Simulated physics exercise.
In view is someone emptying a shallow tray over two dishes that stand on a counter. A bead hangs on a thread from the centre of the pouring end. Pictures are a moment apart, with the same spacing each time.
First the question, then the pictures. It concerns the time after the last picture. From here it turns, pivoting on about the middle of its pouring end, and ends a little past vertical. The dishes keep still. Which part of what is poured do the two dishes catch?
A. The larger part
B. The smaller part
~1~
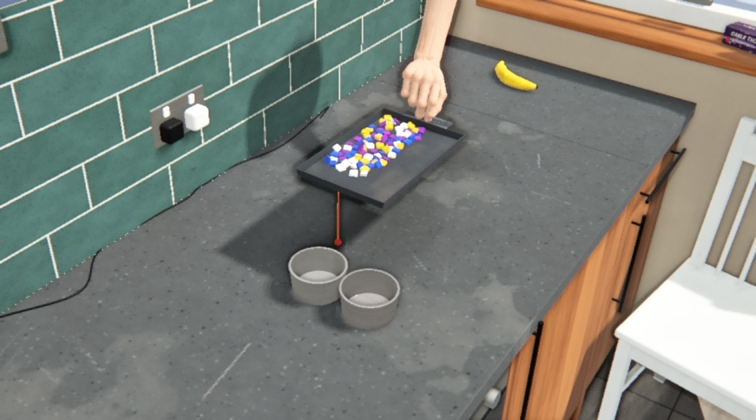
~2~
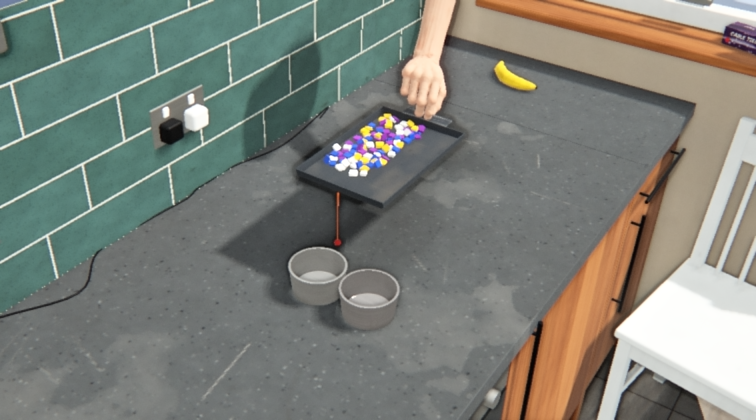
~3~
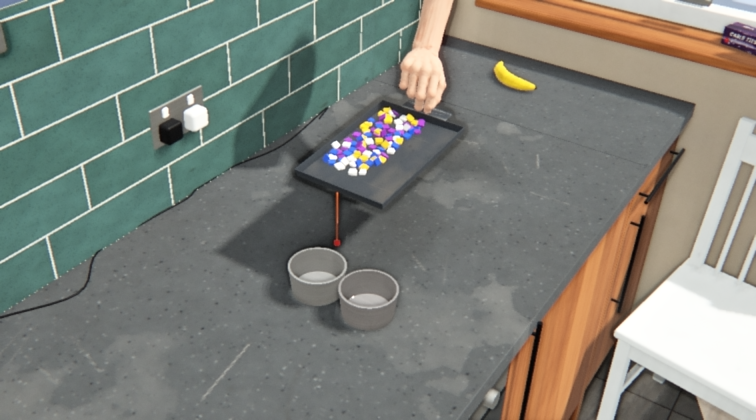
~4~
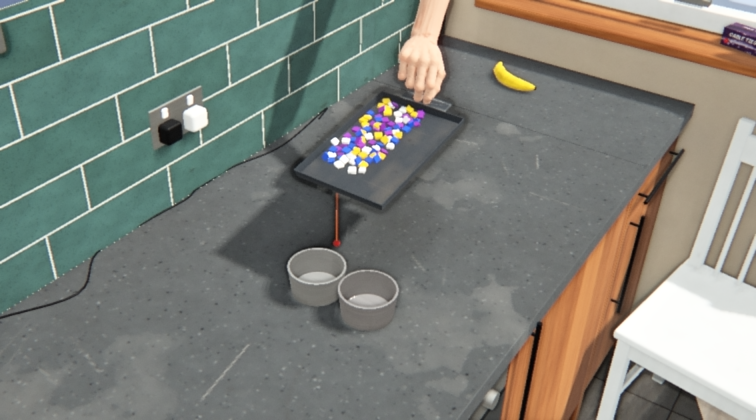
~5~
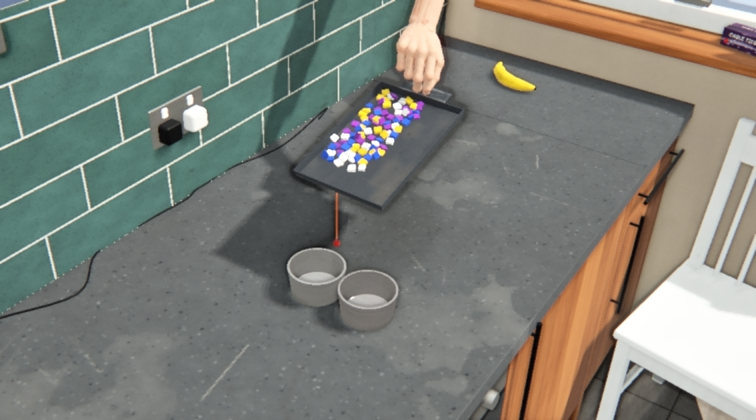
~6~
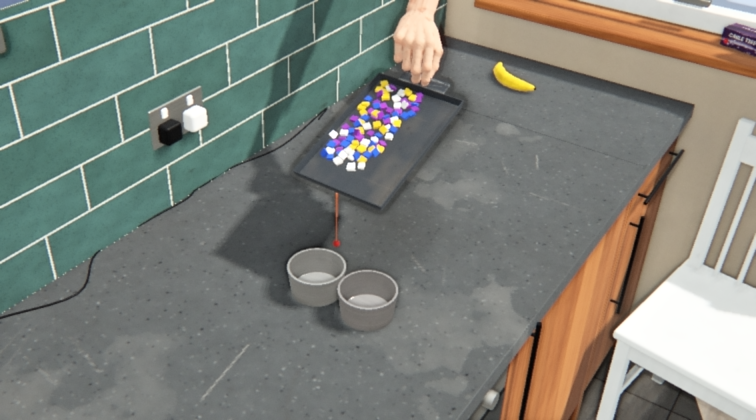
Option A: The larger part.
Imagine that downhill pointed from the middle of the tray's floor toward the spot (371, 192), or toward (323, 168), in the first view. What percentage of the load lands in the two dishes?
Shares: About 60 in a hundred, then about 0 in a hundred.
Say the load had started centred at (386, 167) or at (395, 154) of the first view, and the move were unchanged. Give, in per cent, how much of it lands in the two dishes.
Roughly 90 and 80 percent, in that order.
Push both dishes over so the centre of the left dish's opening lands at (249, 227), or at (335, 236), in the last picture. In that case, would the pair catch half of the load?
With the first shift the pair saves less than a half; with the second, less than a half.
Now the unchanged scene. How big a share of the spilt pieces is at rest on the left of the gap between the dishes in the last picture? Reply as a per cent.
Some 70 per cent.
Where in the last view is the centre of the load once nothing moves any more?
Once nothing moves, the middle sits near (324, 291).
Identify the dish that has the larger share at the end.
More ends up in the dish to the left.
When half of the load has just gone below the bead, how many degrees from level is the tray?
A tilt of roughly 105°.
Soon, tray tipped steeply; nearly all on the tray; a small part in the air.
A while on, tray tipped right over; about two thirds on the tray; a small part in the right dish; about a quarter in the left dish; a small part outside both.
Towards the end, tray tipped past a quarter turn; a small part in the right dish; about half in the left dish; about a quarter outside both; a stray few in the air.
Finally, tray tipped past a quarter turn; a small part in the right dish; about half in the left dish; about a quarter outside both.
